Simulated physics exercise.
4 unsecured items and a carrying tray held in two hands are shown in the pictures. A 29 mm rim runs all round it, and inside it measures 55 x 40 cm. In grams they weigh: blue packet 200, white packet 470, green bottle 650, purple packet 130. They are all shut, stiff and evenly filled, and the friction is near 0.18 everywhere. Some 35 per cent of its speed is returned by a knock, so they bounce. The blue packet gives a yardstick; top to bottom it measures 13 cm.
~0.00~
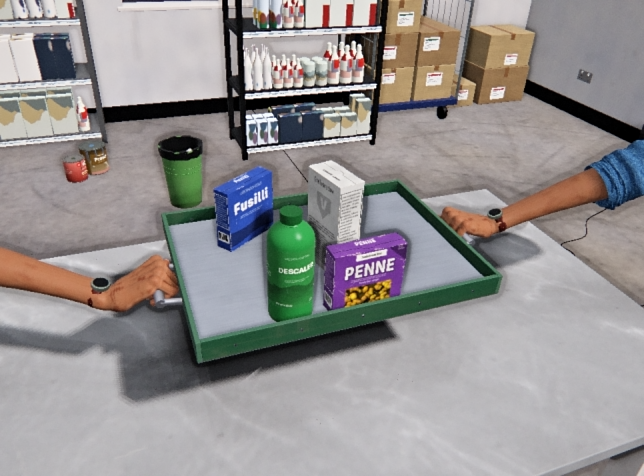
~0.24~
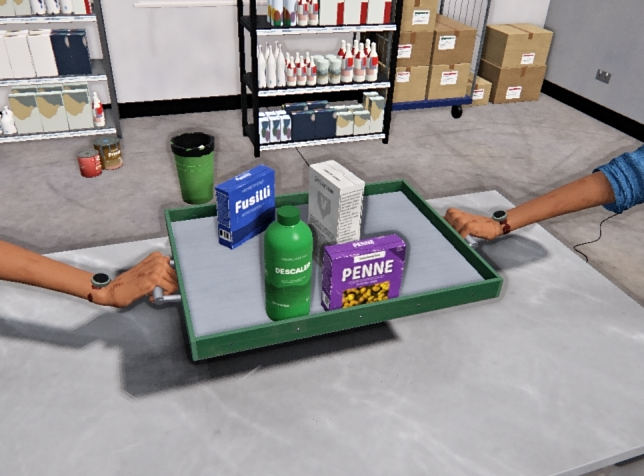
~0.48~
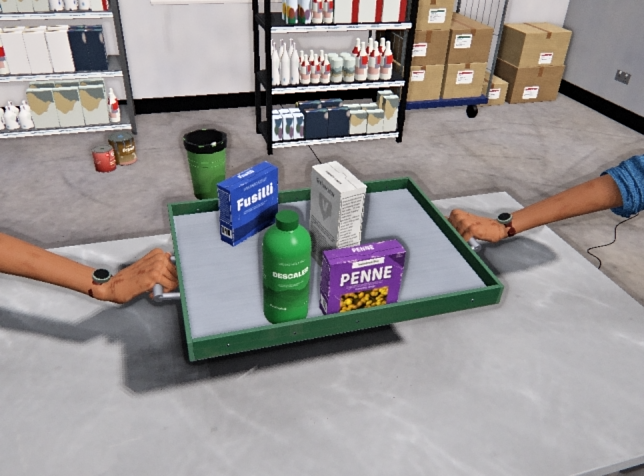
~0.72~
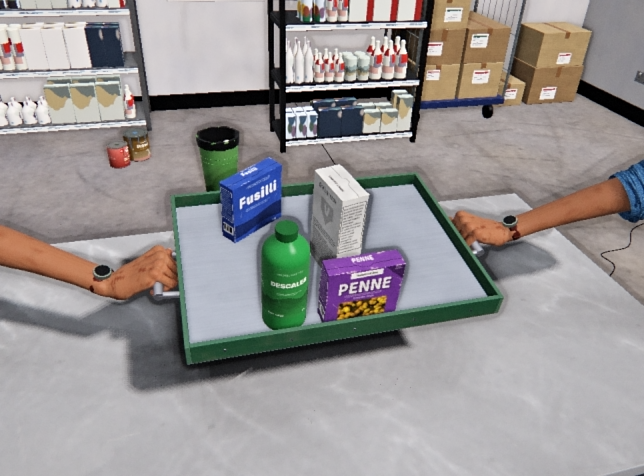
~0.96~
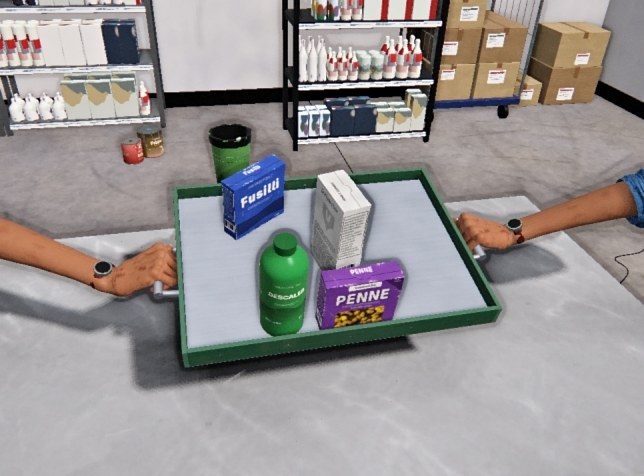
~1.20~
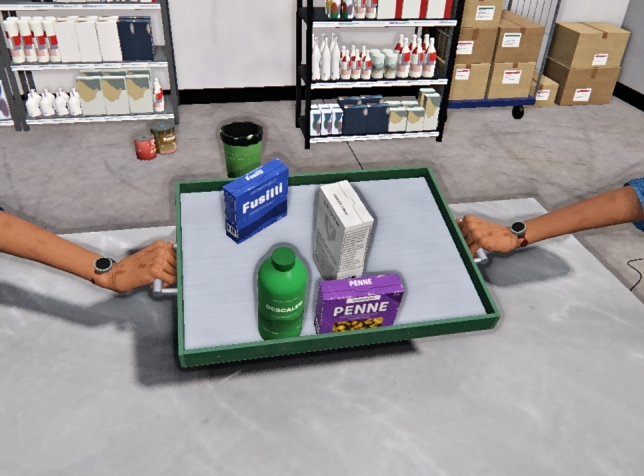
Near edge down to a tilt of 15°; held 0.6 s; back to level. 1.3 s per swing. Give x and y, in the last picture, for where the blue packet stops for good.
It stops near (252, 268) in the last picture.
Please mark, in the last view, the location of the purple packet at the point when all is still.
Rest position, about (357, 283) px.
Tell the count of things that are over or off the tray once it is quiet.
The answer is 0.
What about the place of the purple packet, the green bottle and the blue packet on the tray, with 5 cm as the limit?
Well, the purple packet remains where it was; the green bottle remains where it was; and the blue packet winds up somewhere else.
By 1.50 s, tray tilted 15°, near edge down; blue packet 10 cm from its spot near (262, 233); white packet 7 cm from its spot; purple packet rocked 4° off its seat.
By 1.80 s, tray tilted 15°, near edge down; blue packet 22 cm from its spot near (261, 284); white packet 7 cm from its spot.
When it is over (3.8 s), not toppled but over 5 cm from the start, blue packet and white packet; the other 2 within 5 cm of the start. End places, in pixels of the last picture, blue packet near (252, 268).
